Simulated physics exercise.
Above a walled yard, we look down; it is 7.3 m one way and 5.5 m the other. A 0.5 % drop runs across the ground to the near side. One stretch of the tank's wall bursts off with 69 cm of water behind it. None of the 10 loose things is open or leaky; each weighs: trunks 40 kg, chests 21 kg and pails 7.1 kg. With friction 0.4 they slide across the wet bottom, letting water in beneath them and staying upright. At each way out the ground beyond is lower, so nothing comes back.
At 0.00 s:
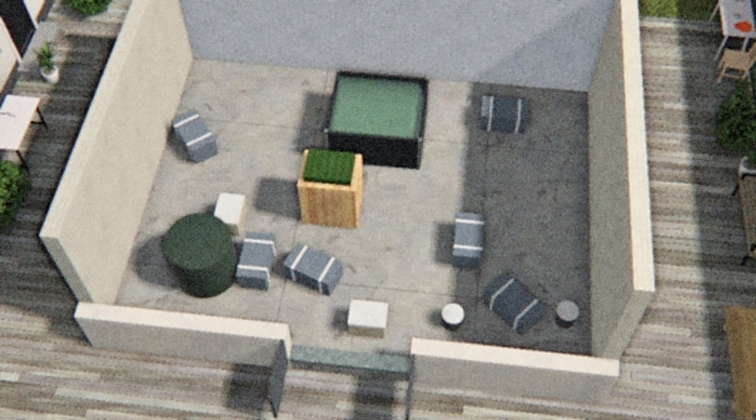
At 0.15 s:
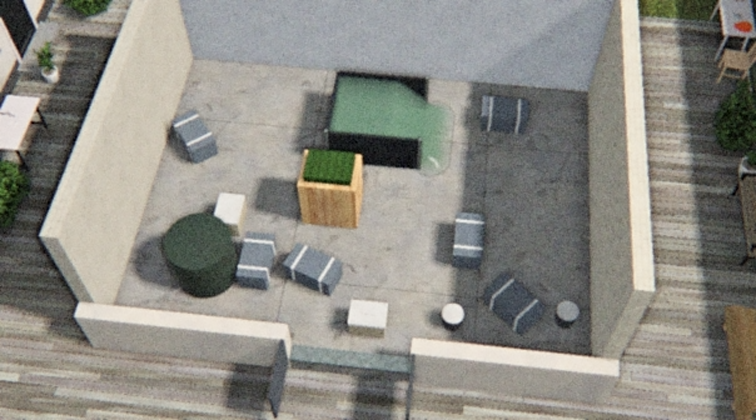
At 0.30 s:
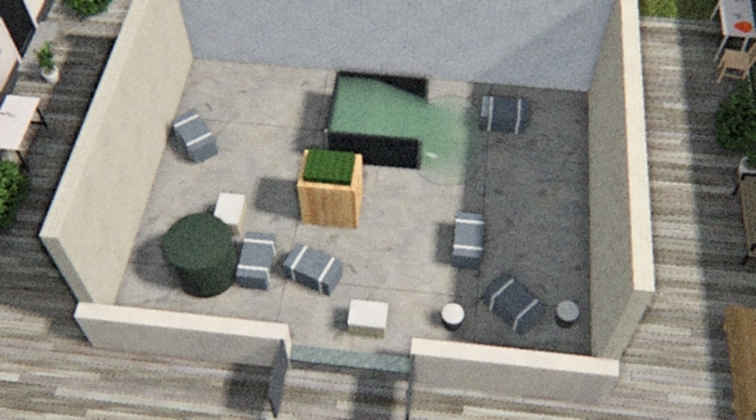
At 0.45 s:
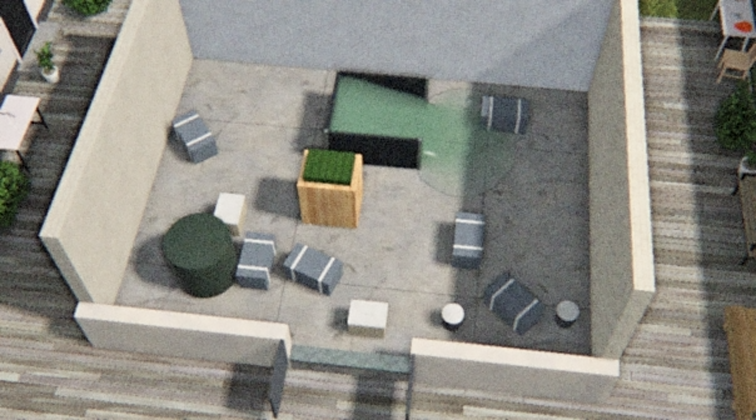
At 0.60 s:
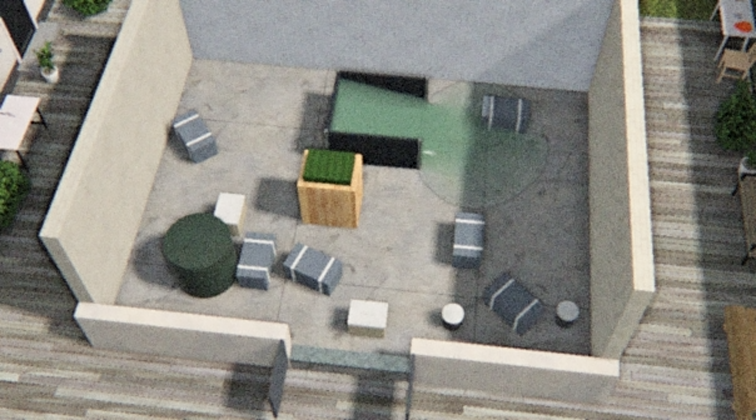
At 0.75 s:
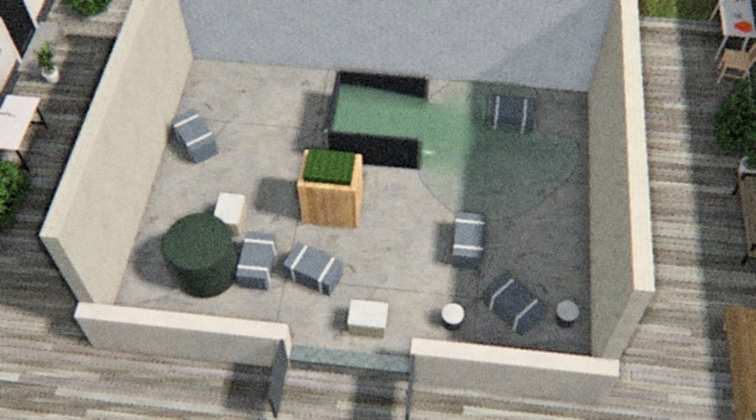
Green water bursts through the right side of a dark-walled tank near the back of a pale-walled yard, seen from high above by a camera that stays still. Grey chests with light bands lie around a wooden planter topped with green, a dark green round shape at left, and small white blocks and pails in front. The water fans rightward across the grey floor, thinning as it widens, reaches the chest at upper right and nudges it slightly, while everything else stays put.
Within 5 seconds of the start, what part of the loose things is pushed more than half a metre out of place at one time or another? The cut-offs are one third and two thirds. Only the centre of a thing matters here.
The share is between one third and two thirds.
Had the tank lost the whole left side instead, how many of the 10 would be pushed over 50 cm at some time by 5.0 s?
Count: 2.
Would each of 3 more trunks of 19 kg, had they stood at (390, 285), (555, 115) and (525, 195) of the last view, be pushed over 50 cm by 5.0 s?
Result, in sequence: Below the mark / above the mark / above the mark.
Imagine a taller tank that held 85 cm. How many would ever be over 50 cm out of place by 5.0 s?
So the tally would be 4.
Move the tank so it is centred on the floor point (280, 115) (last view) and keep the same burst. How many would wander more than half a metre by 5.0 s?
2.
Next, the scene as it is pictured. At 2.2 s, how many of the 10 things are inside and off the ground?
Count: 1.
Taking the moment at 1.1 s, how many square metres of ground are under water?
I'd put it close to 10.5 m2.
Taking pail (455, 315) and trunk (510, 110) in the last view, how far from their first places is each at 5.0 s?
The first is off by 60 cm, the second by 100 cm.
After 1.1 s 1 of 10 are over 50 cm from their spots; 0 afloat.
After 2.2 s 1 of 10 are over 50 cm from their spots; 1 afloat.
After 3.5 s 2 of 10 are over 50 cm from their spots; 1 afloat.
After 5.0 s 4 of 10 are over 50 cm from their spots, and 4 have been at some point; 0 afloat.
